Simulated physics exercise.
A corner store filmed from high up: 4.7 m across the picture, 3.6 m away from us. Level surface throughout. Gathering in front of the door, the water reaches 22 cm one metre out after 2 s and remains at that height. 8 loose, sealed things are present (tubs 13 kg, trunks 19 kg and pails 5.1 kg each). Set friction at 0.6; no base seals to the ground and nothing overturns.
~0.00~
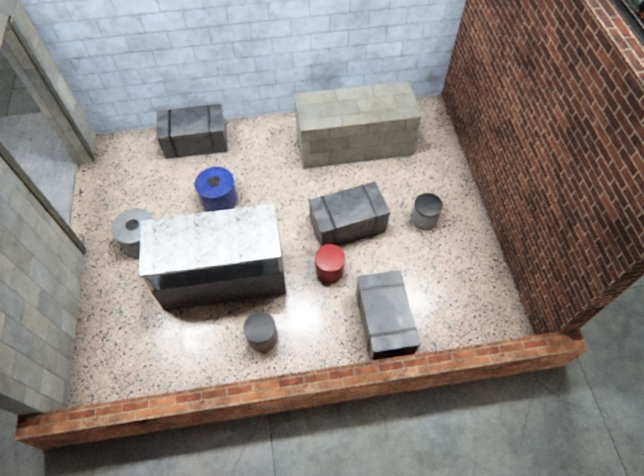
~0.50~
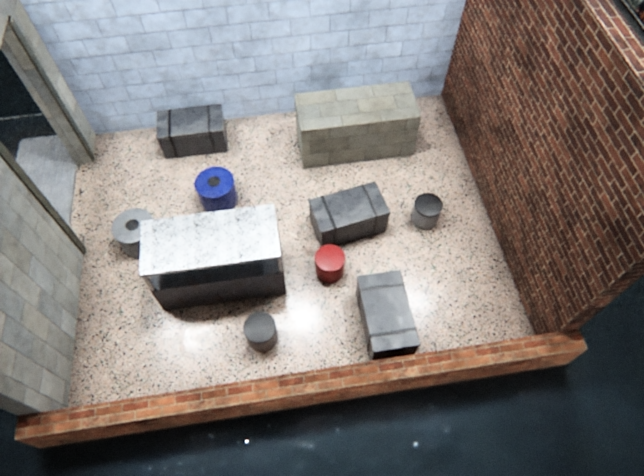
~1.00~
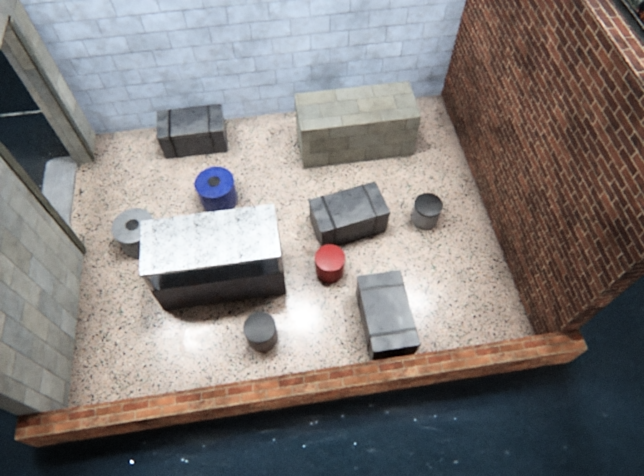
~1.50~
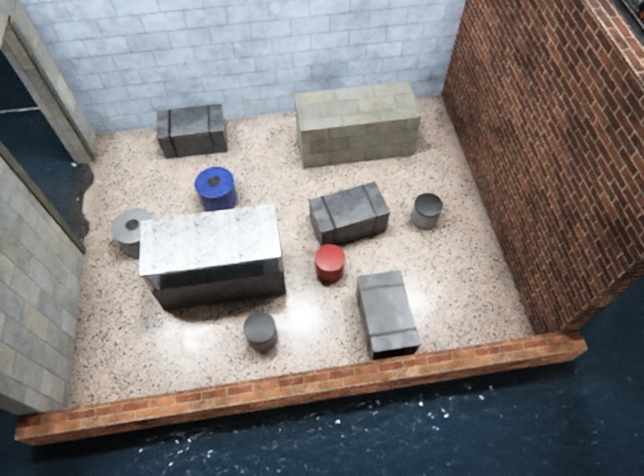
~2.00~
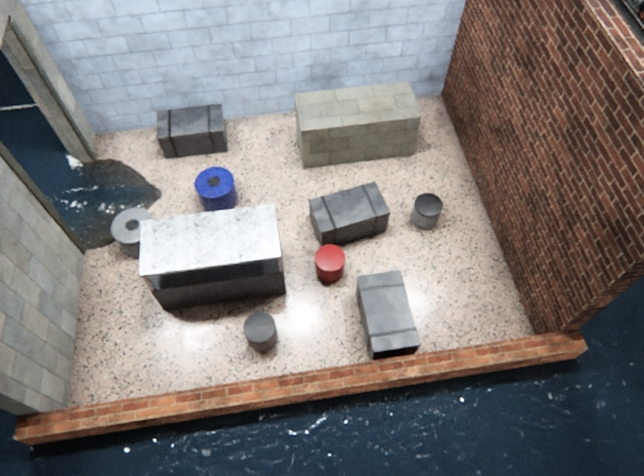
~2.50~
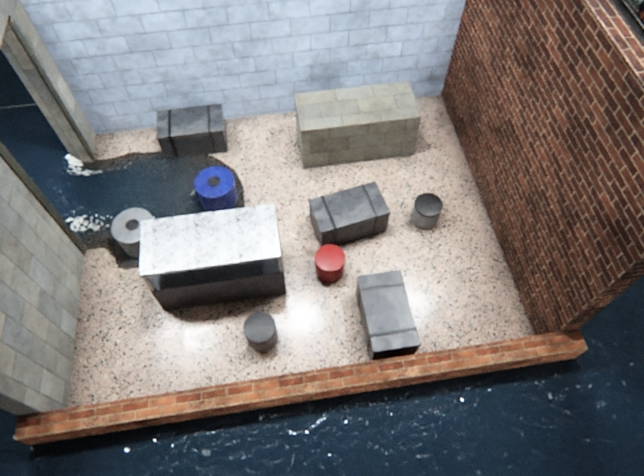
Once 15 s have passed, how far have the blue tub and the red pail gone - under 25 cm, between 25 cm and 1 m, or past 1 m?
The blue tub has gone a long way, the red pail has gone a long way.
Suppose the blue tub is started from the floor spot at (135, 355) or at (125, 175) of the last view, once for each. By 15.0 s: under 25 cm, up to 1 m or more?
Try one - it is swept a long way; try two - it is swept a long way.
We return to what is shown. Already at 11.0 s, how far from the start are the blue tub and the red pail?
About 300 cm and 60 cm, respectively.
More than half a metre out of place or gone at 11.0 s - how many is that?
By my tally, 7.
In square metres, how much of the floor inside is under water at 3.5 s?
At that time the wet patch spans about 5.5 m2.
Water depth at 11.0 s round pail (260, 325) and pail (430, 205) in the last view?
Depths: Near 10 cm, then near 16 cm.
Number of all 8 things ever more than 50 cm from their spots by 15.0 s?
It adds up to 8.
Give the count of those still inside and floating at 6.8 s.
At that moment 2.
After 3.5 s the blue tub is near (264, 179), 0.6 m from its start, aground; the red pail is near (330, 258), 0.0 m from its start, aground; 0 afloat.
After 6.8 s the blue tub is near (414, 175), 2.3 m from its start, aground; the red pail is near (323, 299), 0.5 m from its start, aground; 2 afloat.
After 11.0 s the blue tub is near (440, 106), 2.9 m from its start, afloat; the red pail is near (278, 296), 0.7 m from its start, afloat; 7 afloat.
After 15.0 s the blue tub is near (442, 149), 2.7 m from its start, afloat; the red pail is near (118, 249), 2.2 m from its start, afloat; 8 afloat.
